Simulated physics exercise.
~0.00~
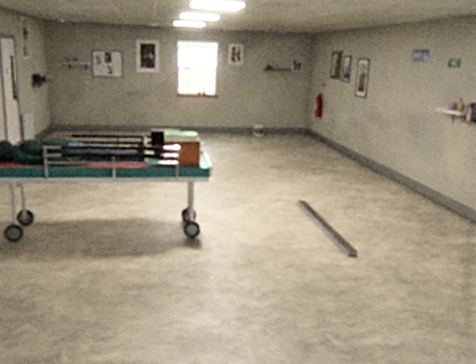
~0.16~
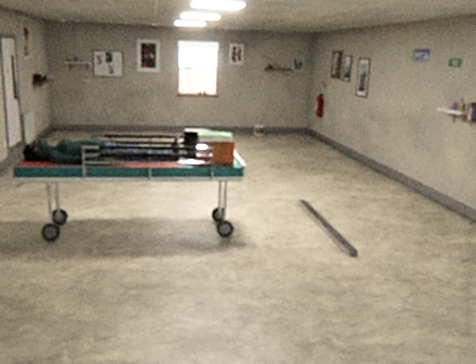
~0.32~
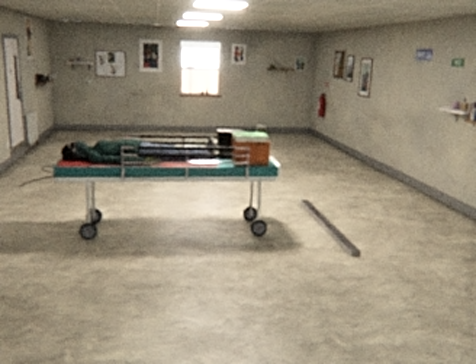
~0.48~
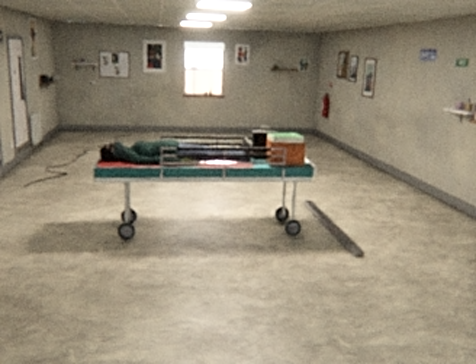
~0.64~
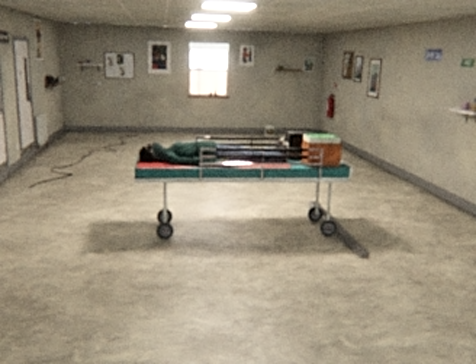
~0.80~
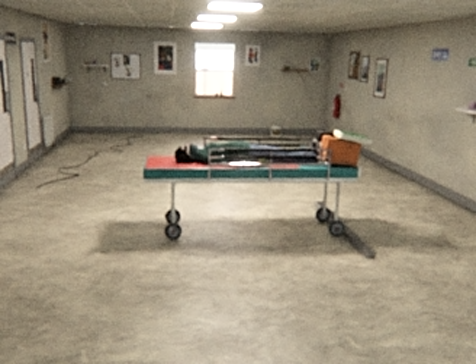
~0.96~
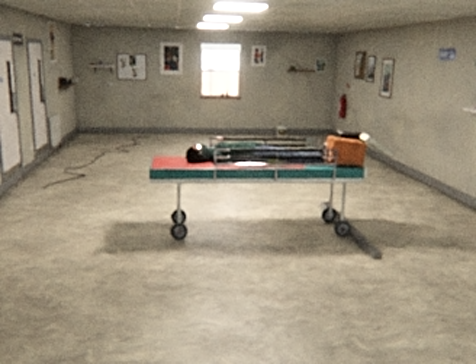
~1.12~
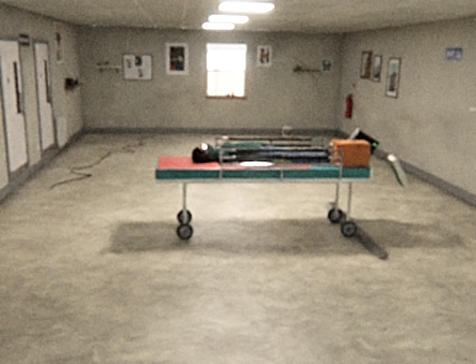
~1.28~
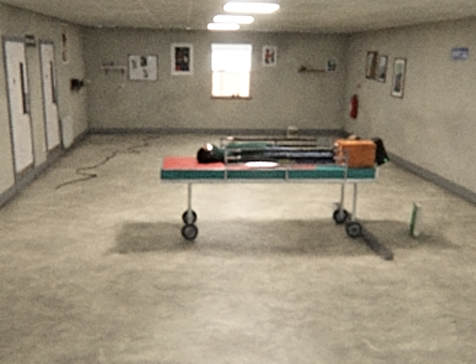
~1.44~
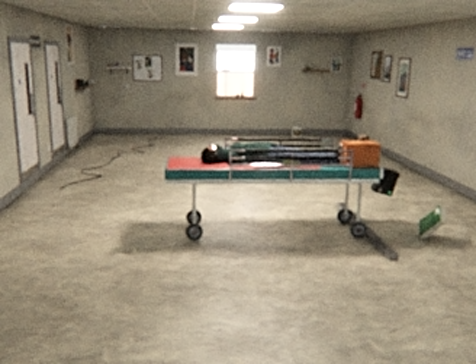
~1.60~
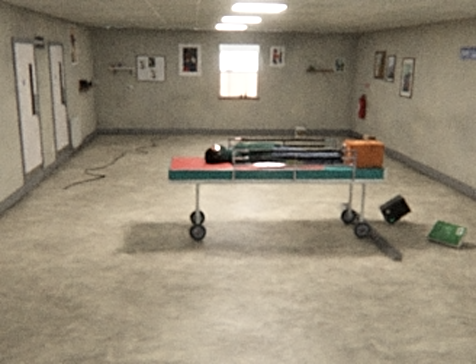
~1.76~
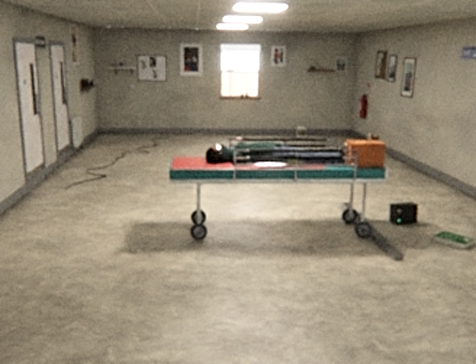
A trolley with a red and green top rolls to the right across a bare grey room with a bright window, seen from the side, towards a low dark sill on the floor. A dark-clothed person lies along it, head to the left, with an orange holdall, a black box and a green folder near the feet. At the sill the trolley stops abruptly, staying level, and the person slides slightly towards the foot end. The folder tips off the right end, and the black box tumbles after it. Both settle on the floor, while the holdall and person remain aboard.
